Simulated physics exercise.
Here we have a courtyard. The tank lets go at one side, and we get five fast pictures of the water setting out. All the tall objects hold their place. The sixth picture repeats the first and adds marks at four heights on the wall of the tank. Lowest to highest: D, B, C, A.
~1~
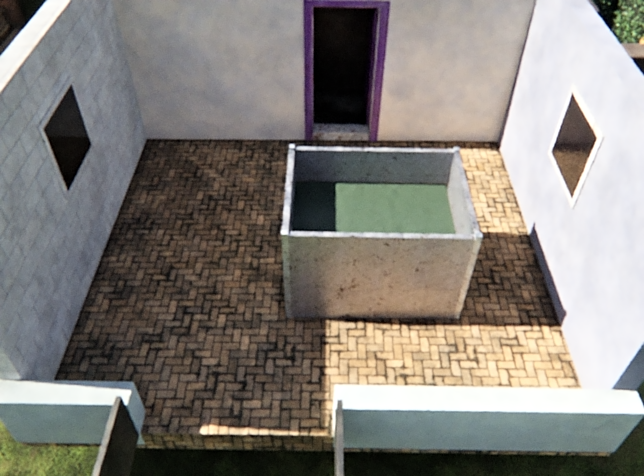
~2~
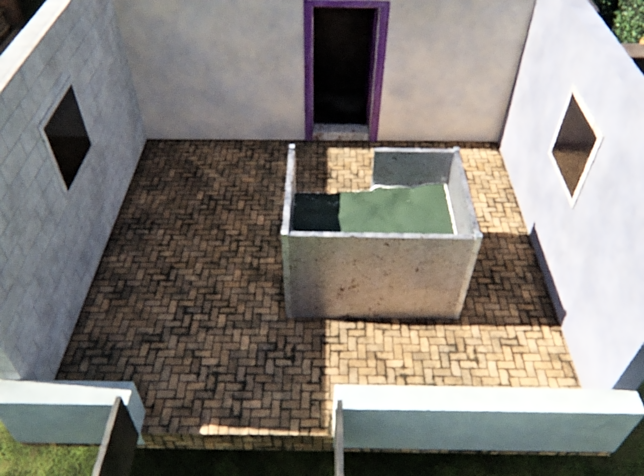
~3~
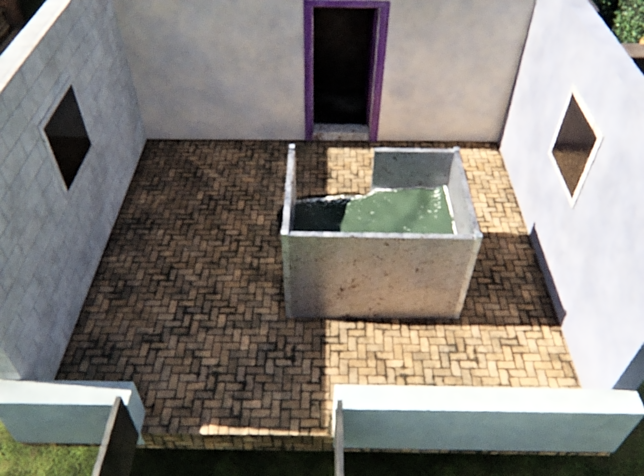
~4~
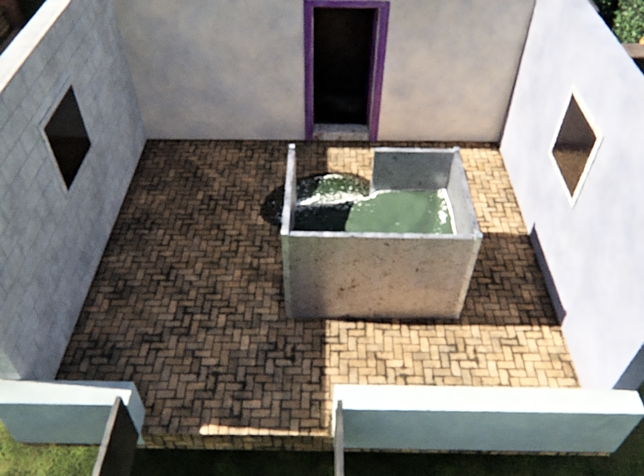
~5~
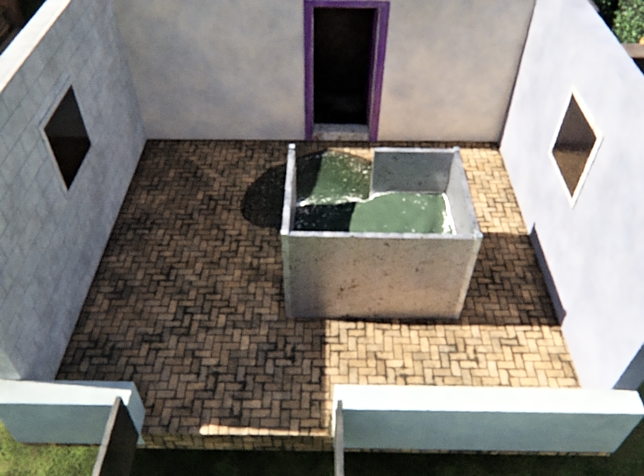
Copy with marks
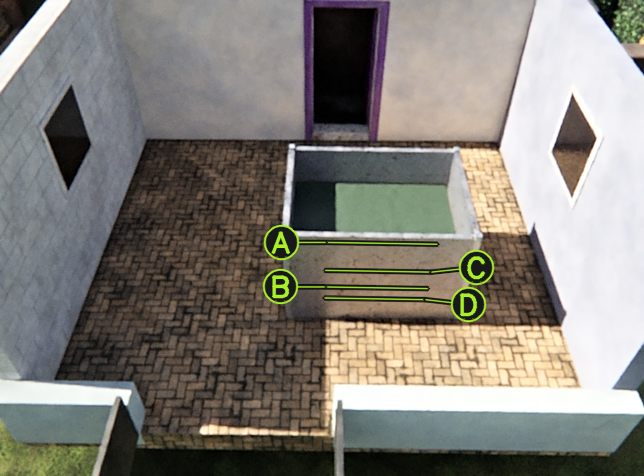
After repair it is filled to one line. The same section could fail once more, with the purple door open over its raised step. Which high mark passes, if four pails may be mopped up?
Mark D just does it.
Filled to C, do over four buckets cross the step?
Yes.
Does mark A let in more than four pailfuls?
Yes.
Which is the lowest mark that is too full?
It is B.
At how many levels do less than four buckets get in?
One of the four.
On the marked copy, A at (381, 243); B at (376, 287); C at (378, 271); D at (374, 298); from the bottom up D, B, C, A.
Choosing A, dozens of bucketfuls pour in.
Choosing B, about 10 bucketfuls get in.
Choosing C, dozens of bucketfuls pour in.
Choosing D, a bucket or two gets in.
